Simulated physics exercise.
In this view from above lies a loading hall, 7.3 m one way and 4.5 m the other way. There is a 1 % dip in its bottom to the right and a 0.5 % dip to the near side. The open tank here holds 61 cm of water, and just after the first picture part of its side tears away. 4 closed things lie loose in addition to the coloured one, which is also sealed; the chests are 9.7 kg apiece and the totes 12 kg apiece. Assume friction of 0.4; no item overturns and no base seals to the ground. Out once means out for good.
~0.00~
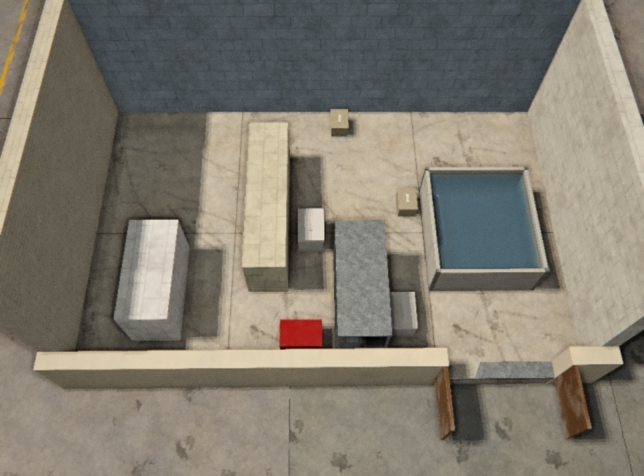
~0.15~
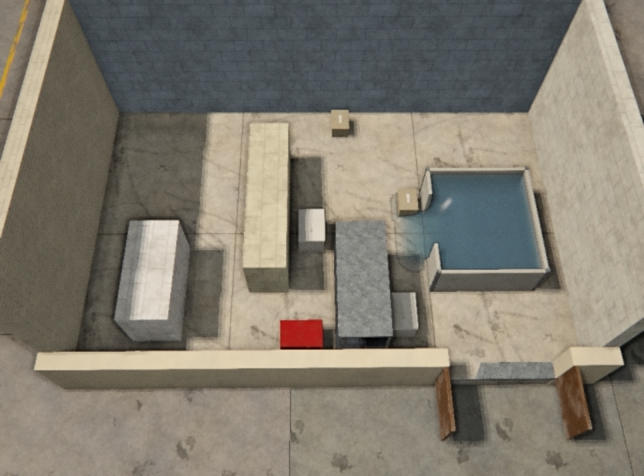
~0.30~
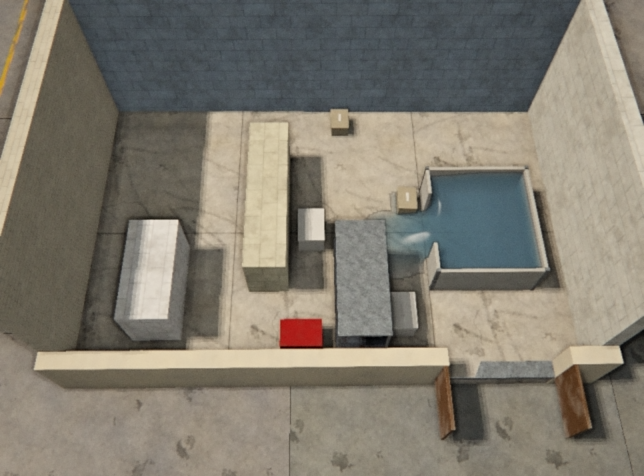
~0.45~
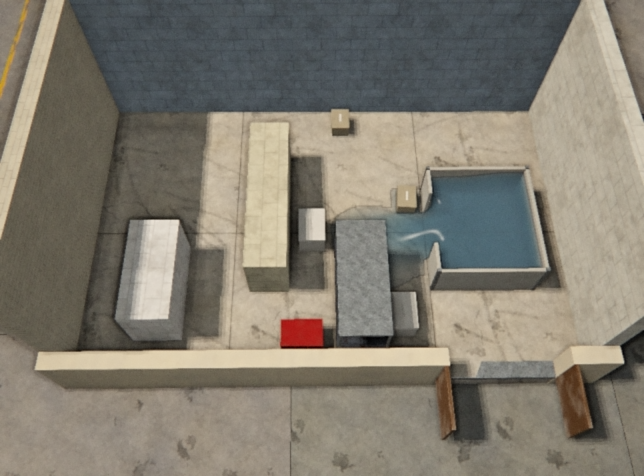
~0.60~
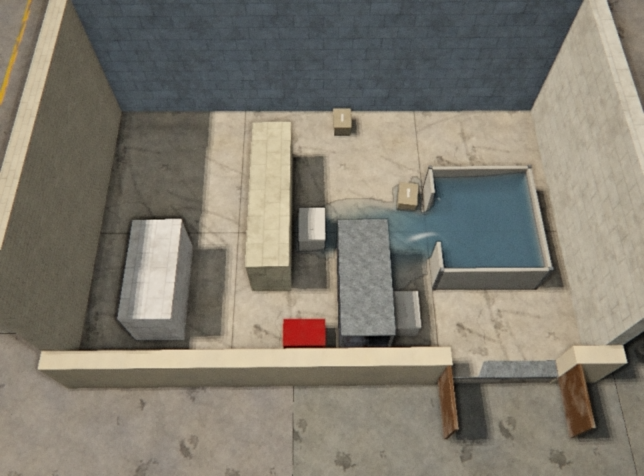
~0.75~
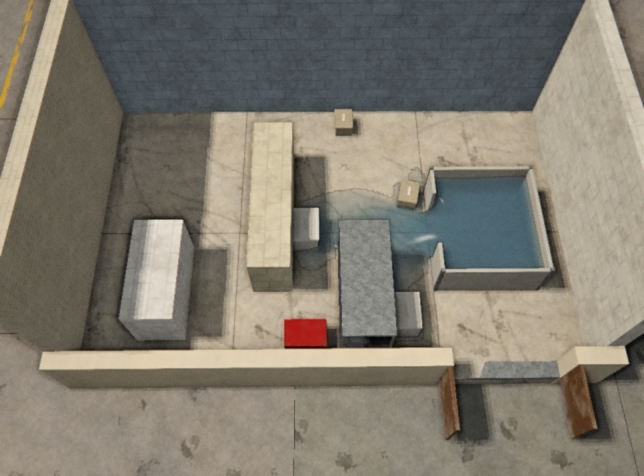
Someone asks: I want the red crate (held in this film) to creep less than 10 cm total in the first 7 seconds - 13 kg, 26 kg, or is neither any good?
I'd bet no pick is sufficient.
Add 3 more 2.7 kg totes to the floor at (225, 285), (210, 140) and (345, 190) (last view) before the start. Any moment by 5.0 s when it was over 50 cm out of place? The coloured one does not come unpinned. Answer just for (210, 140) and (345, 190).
In turn: More, over.
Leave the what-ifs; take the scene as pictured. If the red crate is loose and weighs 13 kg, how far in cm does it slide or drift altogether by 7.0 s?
Adding it all up, something like 200 cm.
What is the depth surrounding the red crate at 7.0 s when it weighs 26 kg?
About 6 cm.
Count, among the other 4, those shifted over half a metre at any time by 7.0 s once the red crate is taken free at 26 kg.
I count 3.
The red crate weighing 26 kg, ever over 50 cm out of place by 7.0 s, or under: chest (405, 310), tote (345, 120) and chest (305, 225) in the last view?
Above the mark, above the mark, above the mark.
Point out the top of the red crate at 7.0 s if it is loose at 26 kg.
About (230, 335).
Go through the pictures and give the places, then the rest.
The first frame shows the red crate at (300, 332) rests on the ground; 2.6 m2 under water; 0 of 5 have shifted.
The second frame shows the red crate at (301, 333), on the bottom; 3.1 m2 under water; 0 of 5 have shifted.
The third frame shows the red crate at (301, 332) rests on the ground; 3.6 m2 under water; 0 of 5 have shifted.
The fourth frame shows the red crate at (302, 332) rests on the ground; 4.1 m2 under water; 0 of 5 have shifted.
The fifth frame shows the red crate at (304, 332) rests on the ground; water covers 4.6 m2; 1 of 5 have shifted.
The sixth frame shows the red crate at (305, 332), on the bottom; water covers 5.4 m2; 2 of 5 have shifted.
After 1.4 s the red crate would be 0 cm from its start with 13 kg and 0 cm from its start with 26 kg; 1 cm of water round it then.
After 3.1 s the red crate would be 33 cm from its start with 13 kg and 42 cm from its start with 26 kg; 7 cm of water round it then.
After 4.9 s the red crate would be 144 cm from its start with 13 kg and 104 cm from its start with 26 kg; 6 cm of water round it then.
After 7.0 s the red crate would be 141 cm from its start with 13 kg and 106 cm from its start with 26 kg; 6 cm of water round it then.
